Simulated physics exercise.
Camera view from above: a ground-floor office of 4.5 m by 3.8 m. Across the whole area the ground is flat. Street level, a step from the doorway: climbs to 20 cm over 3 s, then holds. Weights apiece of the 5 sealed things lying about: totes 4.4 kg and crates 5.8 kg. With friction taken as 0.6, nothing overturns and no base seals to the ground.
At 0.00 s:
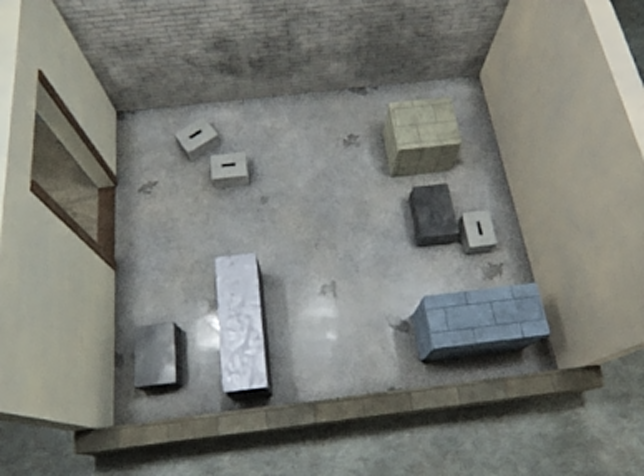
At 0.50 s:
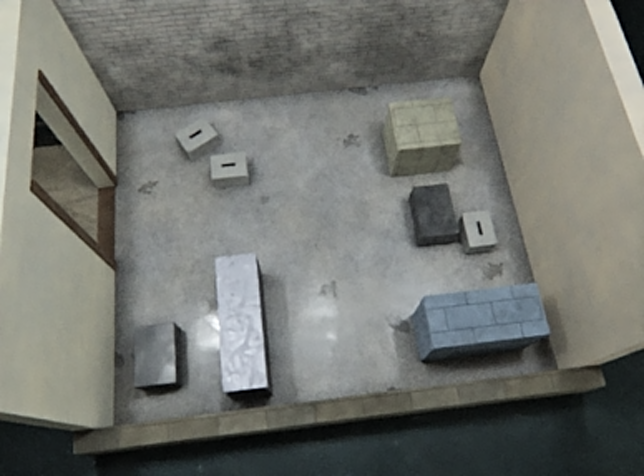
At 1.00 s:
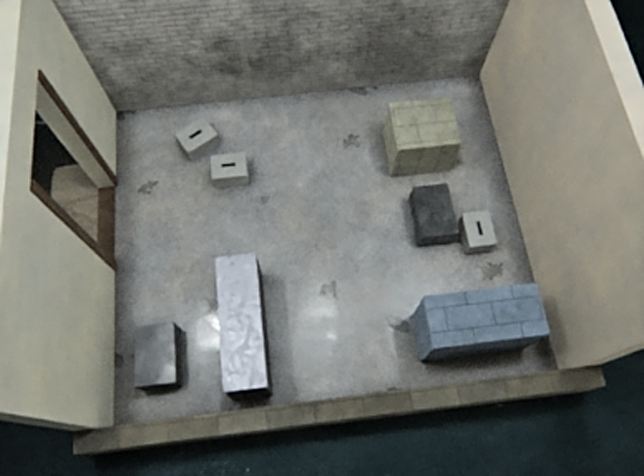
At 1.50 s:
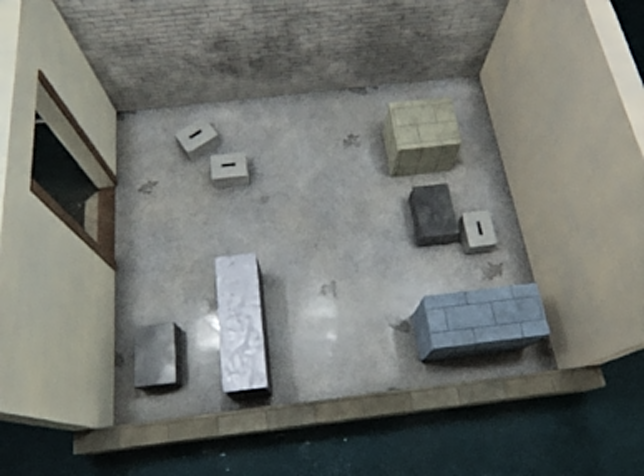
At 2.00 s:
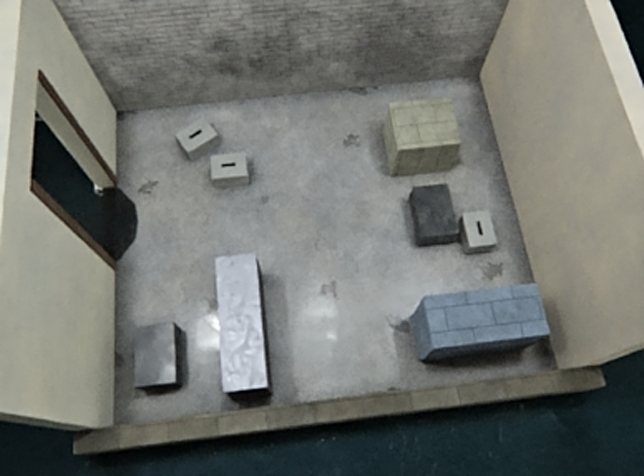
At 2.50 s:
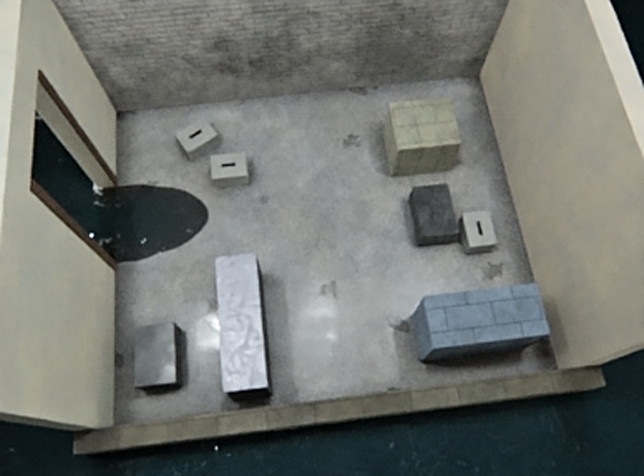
Dark water rose outside the left doorway of a gray-floored room, then came in through it and spread in a rounded pool across the floor, while the boxes and blocks inside stayed still.
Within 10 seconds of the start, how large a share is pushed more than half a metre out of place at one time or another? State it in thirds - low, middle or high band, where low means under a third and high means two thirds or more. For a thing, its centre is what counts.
High band.
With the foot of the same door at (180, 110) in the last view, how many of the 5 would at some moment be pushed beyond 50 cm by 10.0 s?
3.
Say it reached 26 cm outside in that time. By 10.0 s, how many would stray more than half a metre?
Result: 5.
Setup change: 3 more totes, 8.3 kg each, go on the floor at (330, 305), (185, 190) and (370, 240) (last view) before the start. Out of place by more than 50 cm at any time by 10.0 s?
Note: Item 1 below threshold; item 2 above threshold; item 3 above threshold.
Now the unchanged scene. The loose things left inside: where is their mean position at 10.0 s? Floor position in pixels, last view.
(416, 206).
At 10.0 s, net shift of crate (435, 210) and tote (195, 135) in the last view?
Net displacement, in order: 60 cm; 300 cm.
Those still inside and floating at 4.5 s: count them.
By my count, 0.
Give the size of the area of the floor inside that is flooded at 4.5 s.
I'd estimate close to 8.5 m2.
After 3.5 s 0 of 5 are over 50 cm from their spots; 0 afloat.
After 4.5 s 1 of 5 are over 50 cm from their spots; 0 afloat.
After 7.0 s 3 of 5 are over 50 cm from their spots; 4 afloat.
After 10.0 s 4 of 5 are over 50 cm from their spots, and 4 have been at some point; 5 afloat.
